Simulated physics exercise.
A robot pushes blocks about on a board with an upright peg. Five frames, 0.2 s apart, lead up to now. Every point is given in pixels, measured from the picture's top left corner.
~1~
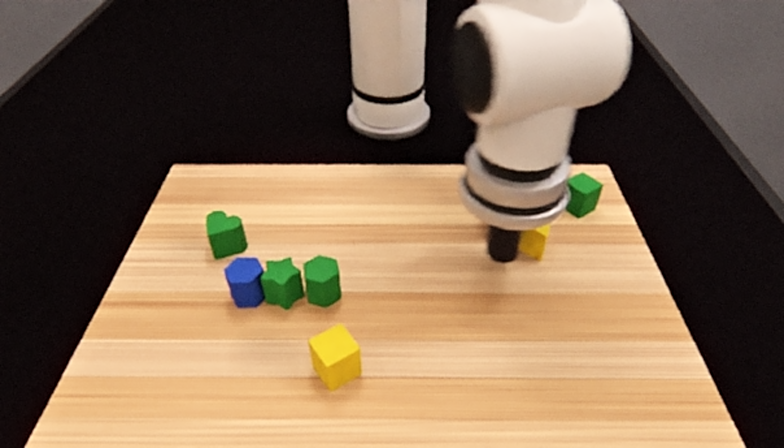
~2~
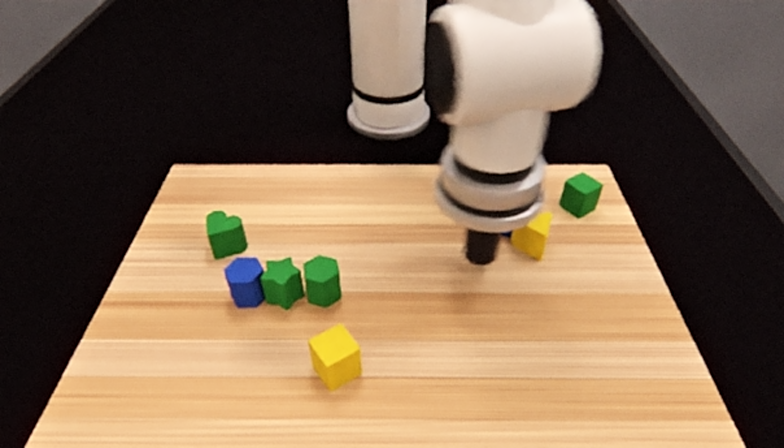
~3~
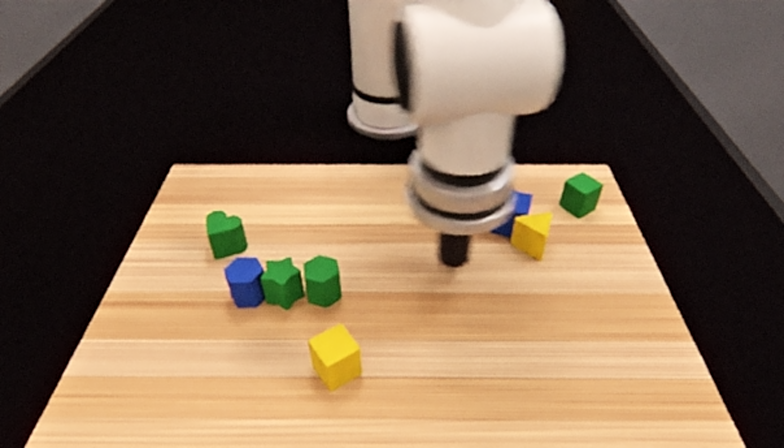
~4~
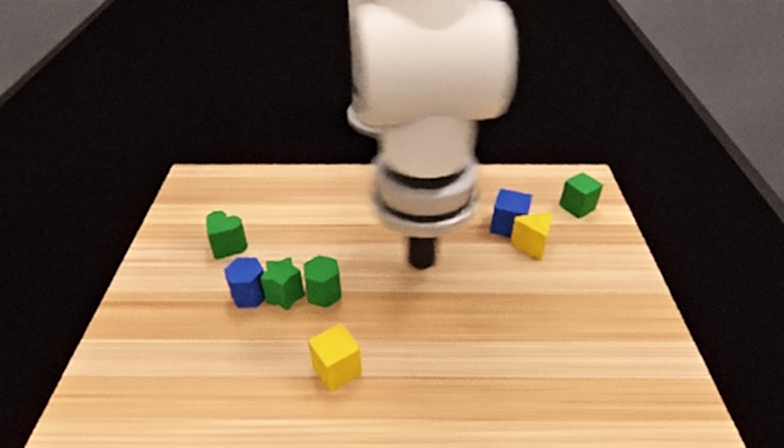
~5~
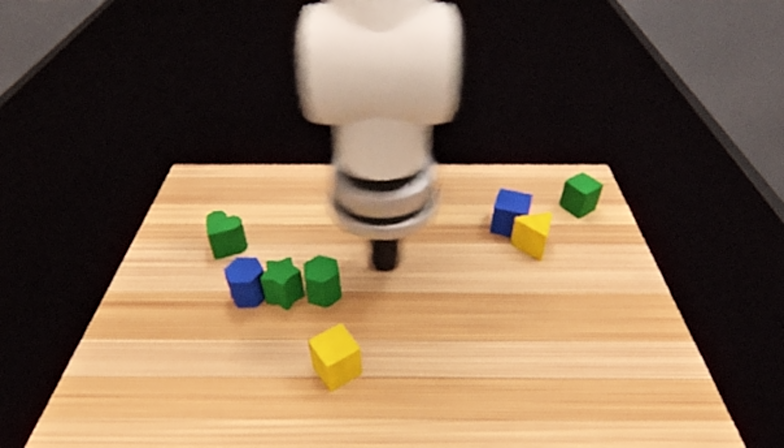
White robot arm sliding its dark peg leftward across a wooden board, with the green, blue and yellow blocks staying still.
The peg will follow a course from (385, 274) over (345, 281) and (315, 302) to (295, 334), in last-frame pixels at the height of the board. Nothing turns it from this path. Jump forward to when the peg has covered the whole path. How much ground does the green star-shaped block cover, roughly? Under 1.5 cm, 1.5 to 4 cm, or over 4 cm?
By the end of the path, it will have gone between 1.5 and 4 cm.
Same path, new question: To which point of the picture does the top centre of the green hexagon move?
I expect it at (261, 332).
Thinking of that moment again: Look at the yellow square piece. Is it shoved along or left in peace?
It barely shifts, if at all.
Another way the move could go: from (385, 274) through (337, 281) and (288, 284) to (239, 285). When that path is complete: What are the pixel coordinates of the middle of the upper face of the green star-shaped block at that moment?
It sits at (258, 284).
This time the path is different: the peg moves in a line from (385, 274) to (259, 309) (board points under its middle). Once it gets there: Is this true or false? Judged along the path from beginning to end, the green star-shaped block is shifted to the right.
False.
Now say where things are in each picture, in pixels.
Lower end of the peg (502, 252), tops of blocks, blue hexagon (243, 269), green star-shaped block (280, 270), green hexagon (321, 268), yellow square piece (334, 344), in the first picture.
Peg (480, 254), blocks as before, in the second picture.
Peg (453, 257), blocks as before, in the third picture.
Peg (421, 259), blocks as before, in the fourth picture.
Peg (384, 261), blue hexagon (243, 269), green star-shaped block (280, 270), green hexagon (321, 268), yellow square piece (334, 344), in the fifth picture.
The first path, step by step. One third of the way, peg (342, 268); green star-shaped block (275, 272), turned 15° clockwise; green hexagon (312, 273), turned 10° anticlockwise.
Two thirds of the way, peg (312, 289); blue hexagon (237, 268); green star-shaped block (259, 288), turned 55° clockwise; green hexagon (287, 300), turned 45° anticlockwise.
At the end, peg (293, 320); blue hexagon (237, 268), turned 10° clockwise; green star-shaped block (256, 291), turned 70° clockwise; green hexagon (261, 332), turned 35° anticlockwise; yellow square piece not moved.
